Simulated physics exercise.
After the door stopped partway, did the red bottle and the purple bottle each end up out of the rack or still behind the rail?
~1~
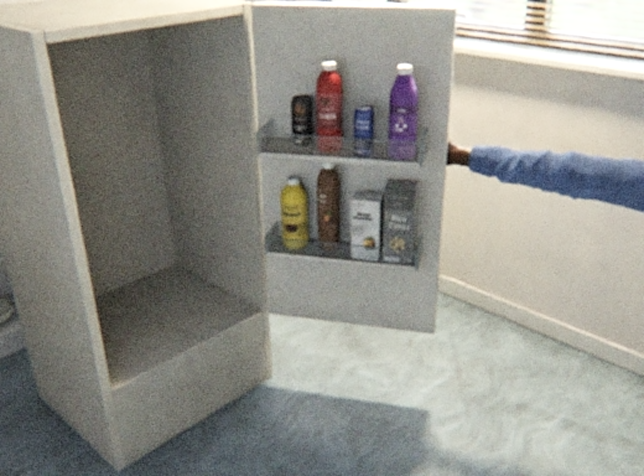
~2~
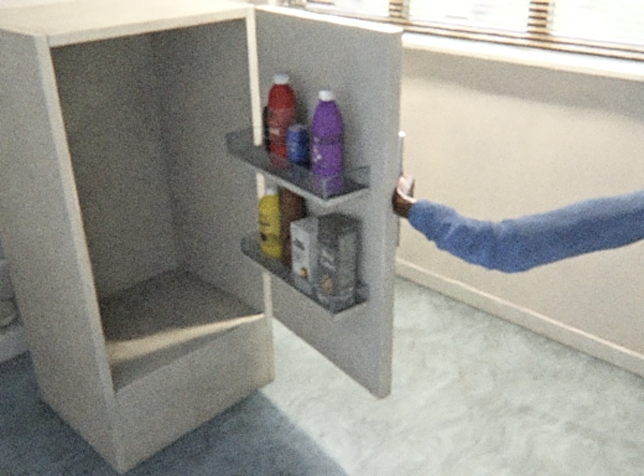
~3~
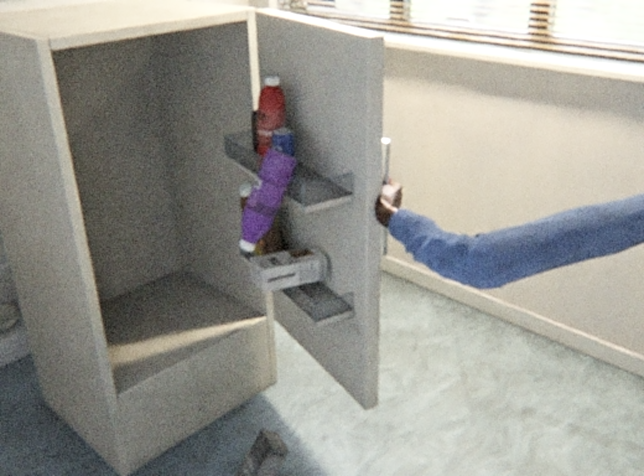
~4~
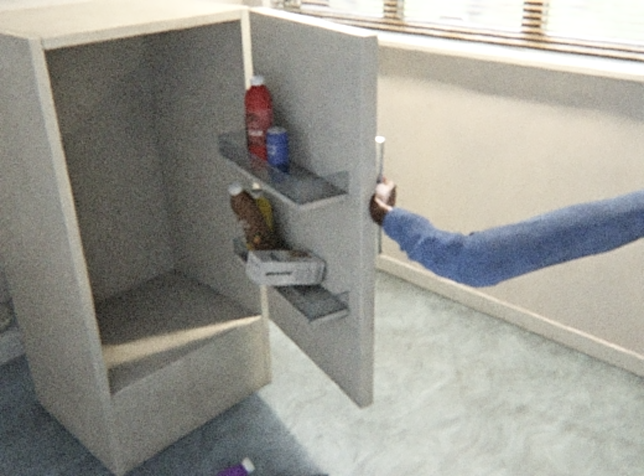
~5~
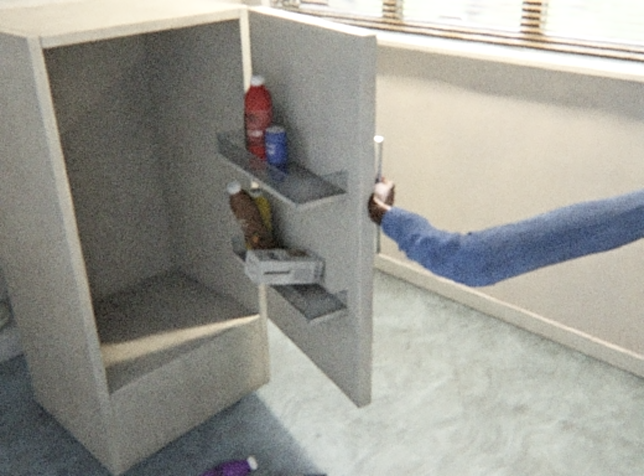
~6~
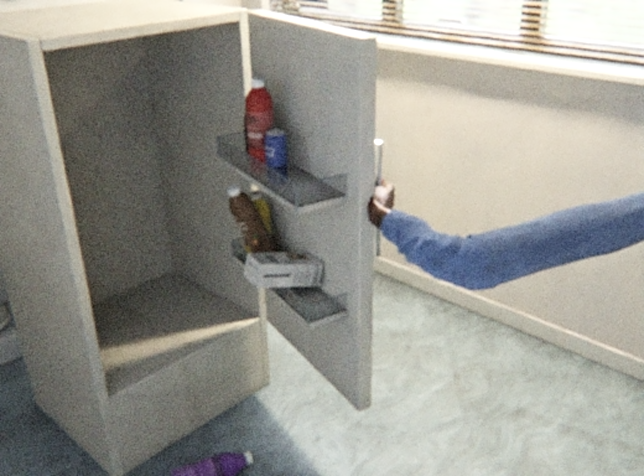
The purple bottle went over its rail and ended up on the floor, while the red bottle stayed in its rack.
